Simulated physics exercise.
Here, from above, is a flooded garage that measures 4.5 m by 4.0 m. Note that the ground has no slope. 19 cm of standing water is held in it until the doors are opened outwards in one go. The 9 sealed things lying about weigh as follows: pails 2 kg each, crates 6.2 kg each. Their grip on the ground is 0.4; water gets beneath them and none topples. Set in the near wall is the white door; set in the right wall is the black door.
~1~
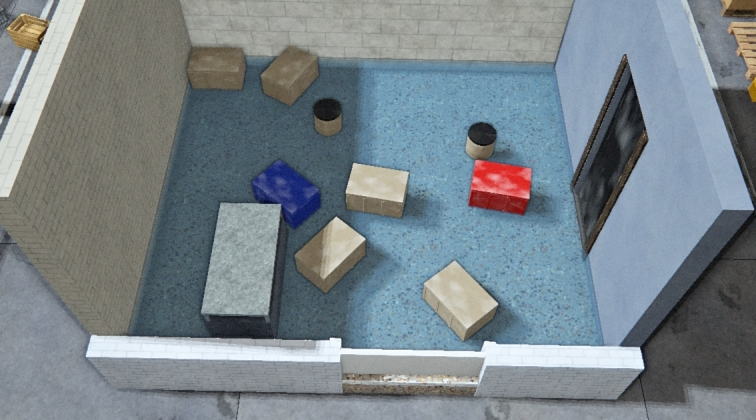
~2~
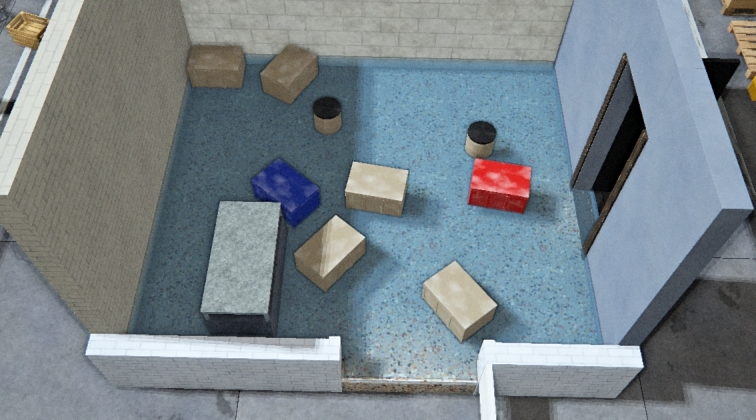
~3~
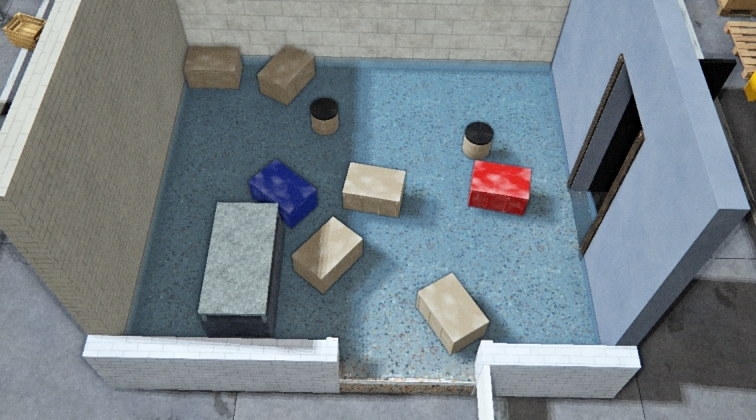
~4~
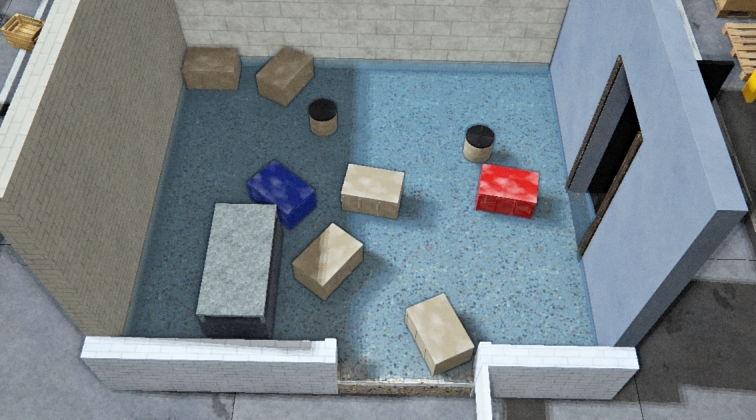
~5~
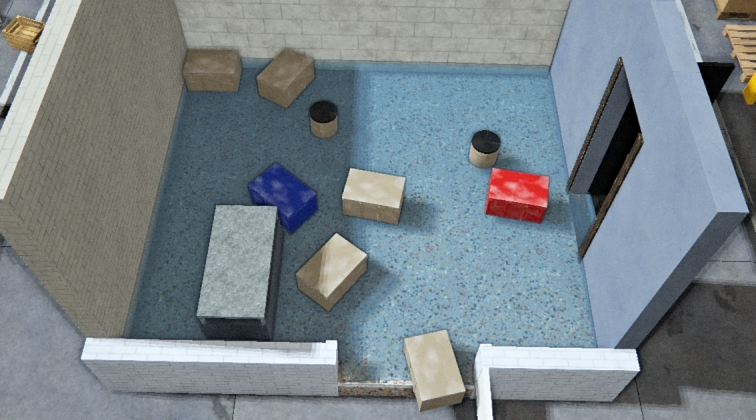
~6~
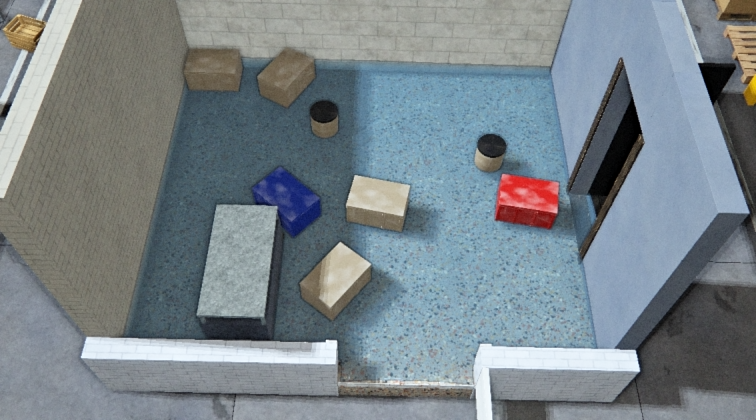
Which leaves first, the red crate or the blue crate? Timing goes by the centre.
The red one.
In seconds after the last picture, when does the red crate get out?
1.5 s or so.
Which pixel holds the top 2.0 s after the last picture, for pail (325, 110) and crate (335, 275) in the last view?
About (348, 132) for the first and (388, 348) for the second.
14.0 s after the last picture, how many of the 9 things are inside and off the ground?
Tally: 3 of them.
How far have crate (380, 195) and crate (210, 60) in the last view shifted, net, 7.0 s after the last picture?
Washed out; 30 cm.
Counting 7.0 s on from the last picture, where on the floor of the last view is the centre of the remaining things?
The centre is close to (323, 167).
Then, 2.0 s after the last picture the red crate has gone out (1.6 s after the last picture); the blue crate is near (318, 256), 0.9 m from its start, afloat; 2 of 9 are out; 7 afloat.
Then, 7.0 s after the last picture the red crate has gone out (1.6 s after the last picture); the blue crate is near (294, 285), 1.1 m from its start, afloat; 5 of 9 are out; 4 afloat.
Then, 14.0 s after the last picture the red crate has gone out (1.6 s after the last picture); the blue crate has gone out (13.6 s after the last picture); 6 of 9 are out; 3 afloat.
Then, 18.0 s after the last picture the red crate has gone out (1.6 s after the last picture); the blue crate has gone out (13.6 s after the last picture); 7 of 9 are out; 2 afloat.
